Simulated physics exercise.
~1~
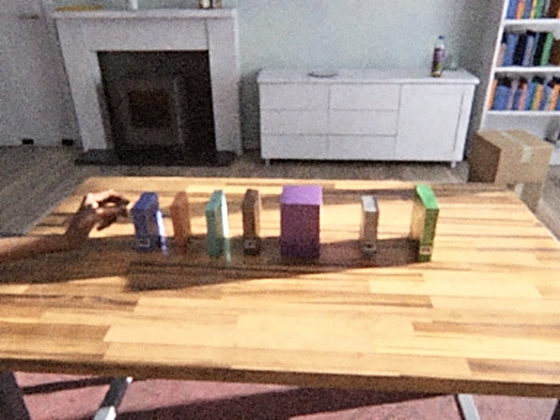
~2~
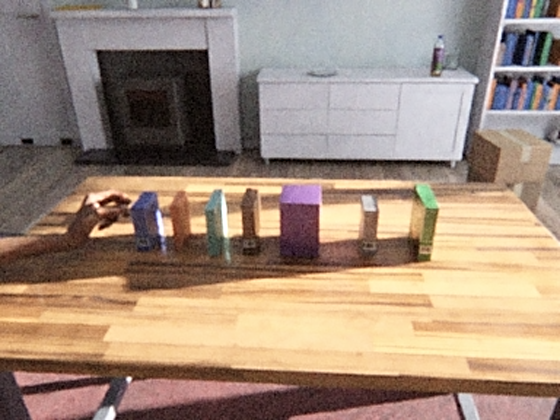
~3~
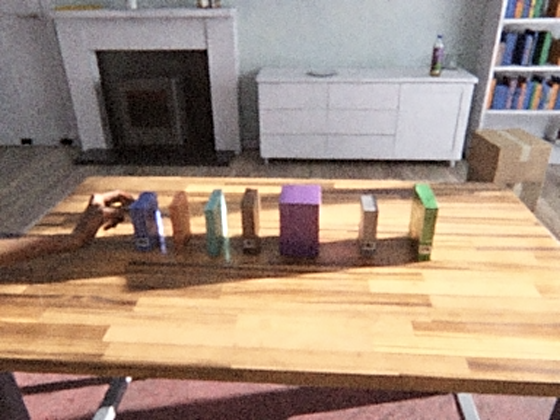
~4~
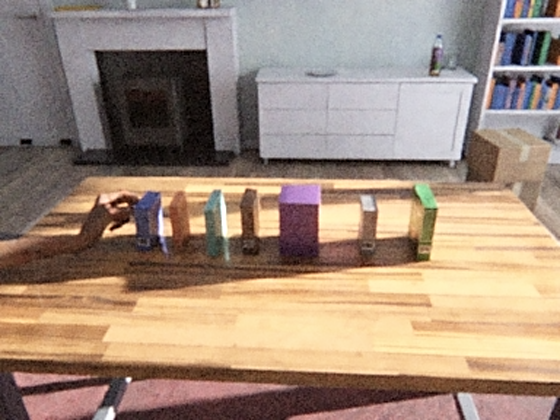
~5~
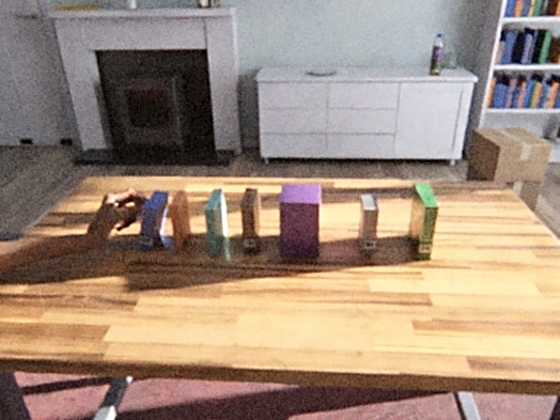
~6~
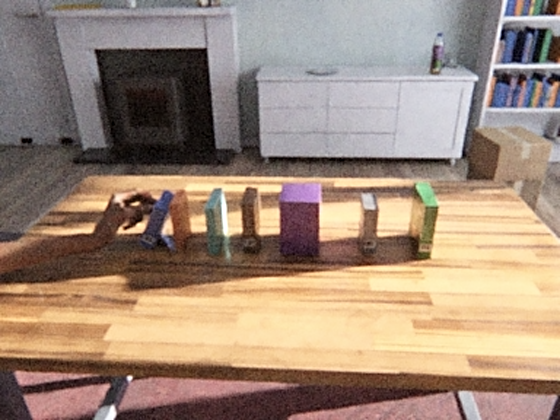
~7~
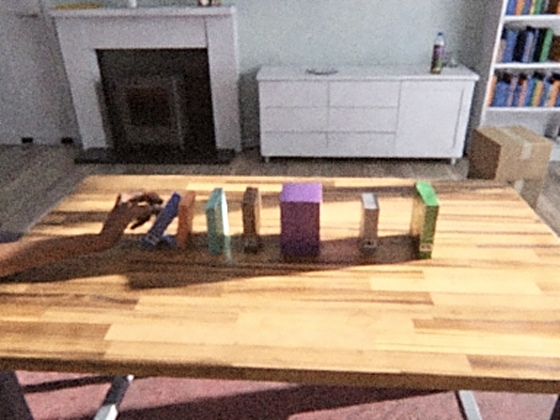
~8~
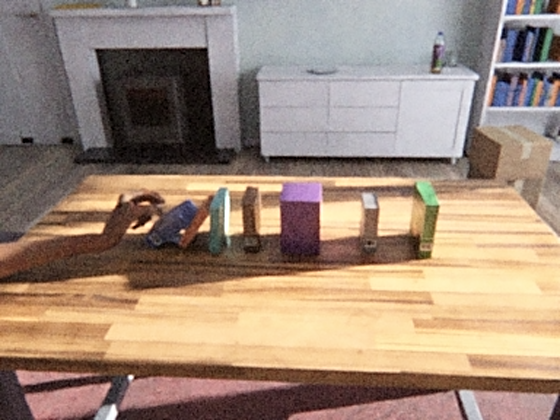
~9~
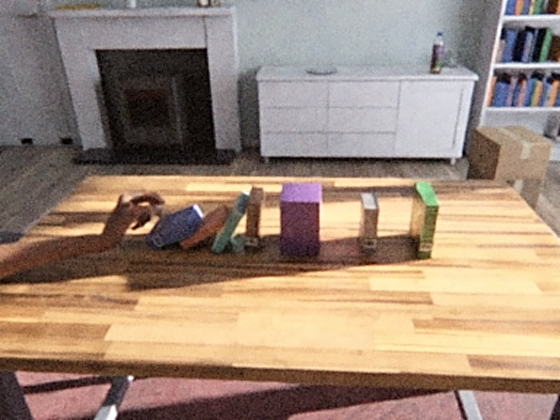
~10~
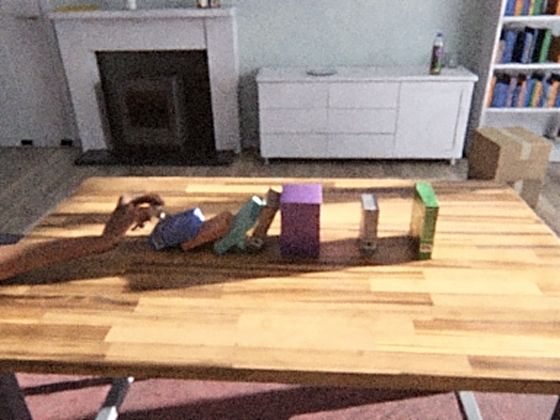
A hand tips the blue packet rightward, toppling neighbouring blocks until they lean toward the purple block.
